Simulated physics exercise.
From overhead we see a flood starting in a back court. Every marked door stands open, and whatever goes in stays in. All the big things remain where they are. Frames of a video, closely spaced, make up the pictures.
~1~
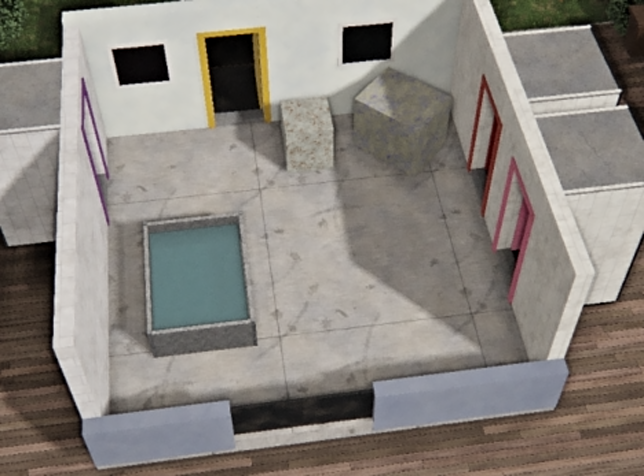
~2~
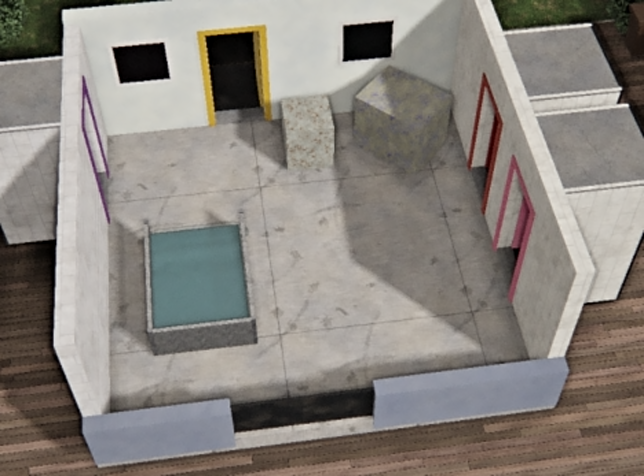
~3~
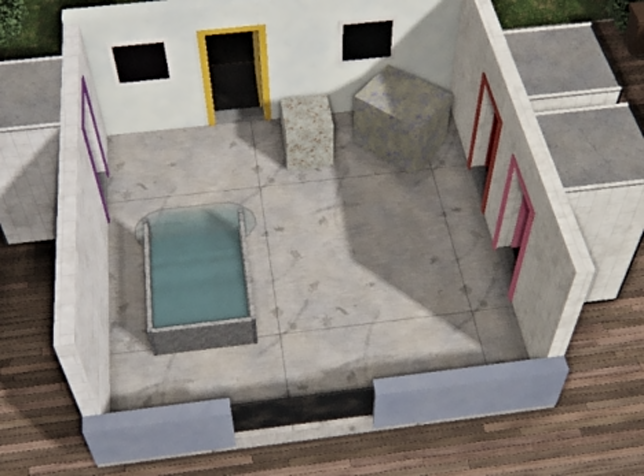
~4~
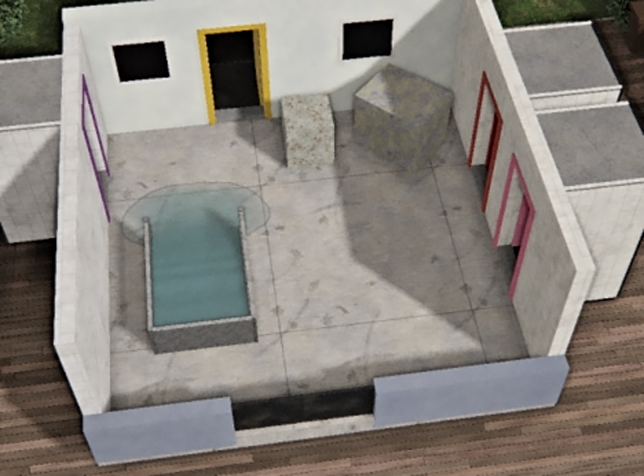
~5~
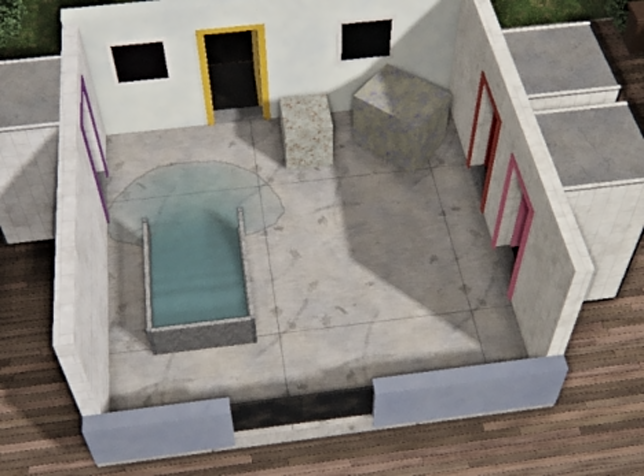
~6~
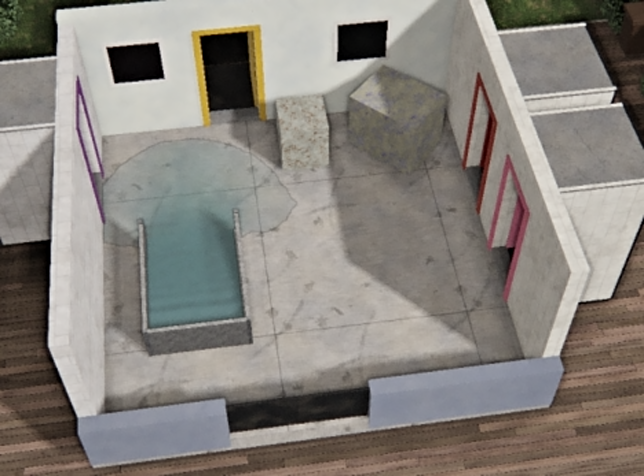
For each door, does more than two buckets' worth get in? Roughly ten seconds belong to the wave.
Door by door: The red door, no; the purple door, no; the yellow door, yes; the pink door, no.
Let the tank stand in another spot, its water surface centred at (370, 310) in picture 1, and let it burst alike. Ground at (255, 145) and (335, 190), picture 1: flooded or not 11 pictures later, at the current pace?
Spot one ends up sodden, spot two sodden.
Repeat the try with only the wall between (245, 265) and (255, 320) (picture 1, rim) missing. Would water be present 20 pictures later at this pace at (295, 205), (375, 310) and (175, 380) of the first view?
Unwetted, submerged, unwetted.
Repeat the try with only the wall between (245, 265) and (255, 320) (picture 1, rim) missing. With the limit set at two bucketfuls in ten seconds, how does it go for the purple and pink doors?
Outcome - purple door comes in lower, pink door breaks the threshold.
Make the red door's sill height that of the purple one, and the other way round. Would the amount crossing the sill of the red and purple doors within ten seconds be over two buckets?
I'd say the red stays safe and the purple is swamped.
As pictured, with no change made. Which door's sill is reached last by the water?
Result: The pink-painted one.
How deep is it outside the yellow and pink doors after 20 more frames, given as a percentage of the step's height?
Approx. 180 % then 0 %.
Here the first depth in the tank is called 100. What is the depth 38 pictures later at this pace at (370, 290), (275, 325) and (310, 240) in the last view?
Readings in sequence: 6, 2, 6 percent.
A moment on, water covers 25 % of the floor; the red door not reached, the purple door wet at the sill, nothing in, the yellow door under two buckets in, the pink door not reached.
Next, water covers 30 % of the floor; the red door not reached, the purple door wet at the sill, nothing in, the yellow door over two buckets in, the pink door not reached.
Then, water covers 35 % of the floor; the red door not reached, the purple door wet at the sill, nothing in, the yellow door far over two buckets in, the pink door not reached.
Later, water covers 70 % of the floor; the red door wet at the sill, nothing in, the purple door wet at the sill, nothing in, the yellow door far over two buckets in, the pink door wet at the sill, nothing in.
In the end, water covers 90 % of the floor; the red door wet at the sill, nothing in, the purple door wet at the sill, nothing in, the yellow door far over two buckets in, the pink door wet at the sill, nothing in.
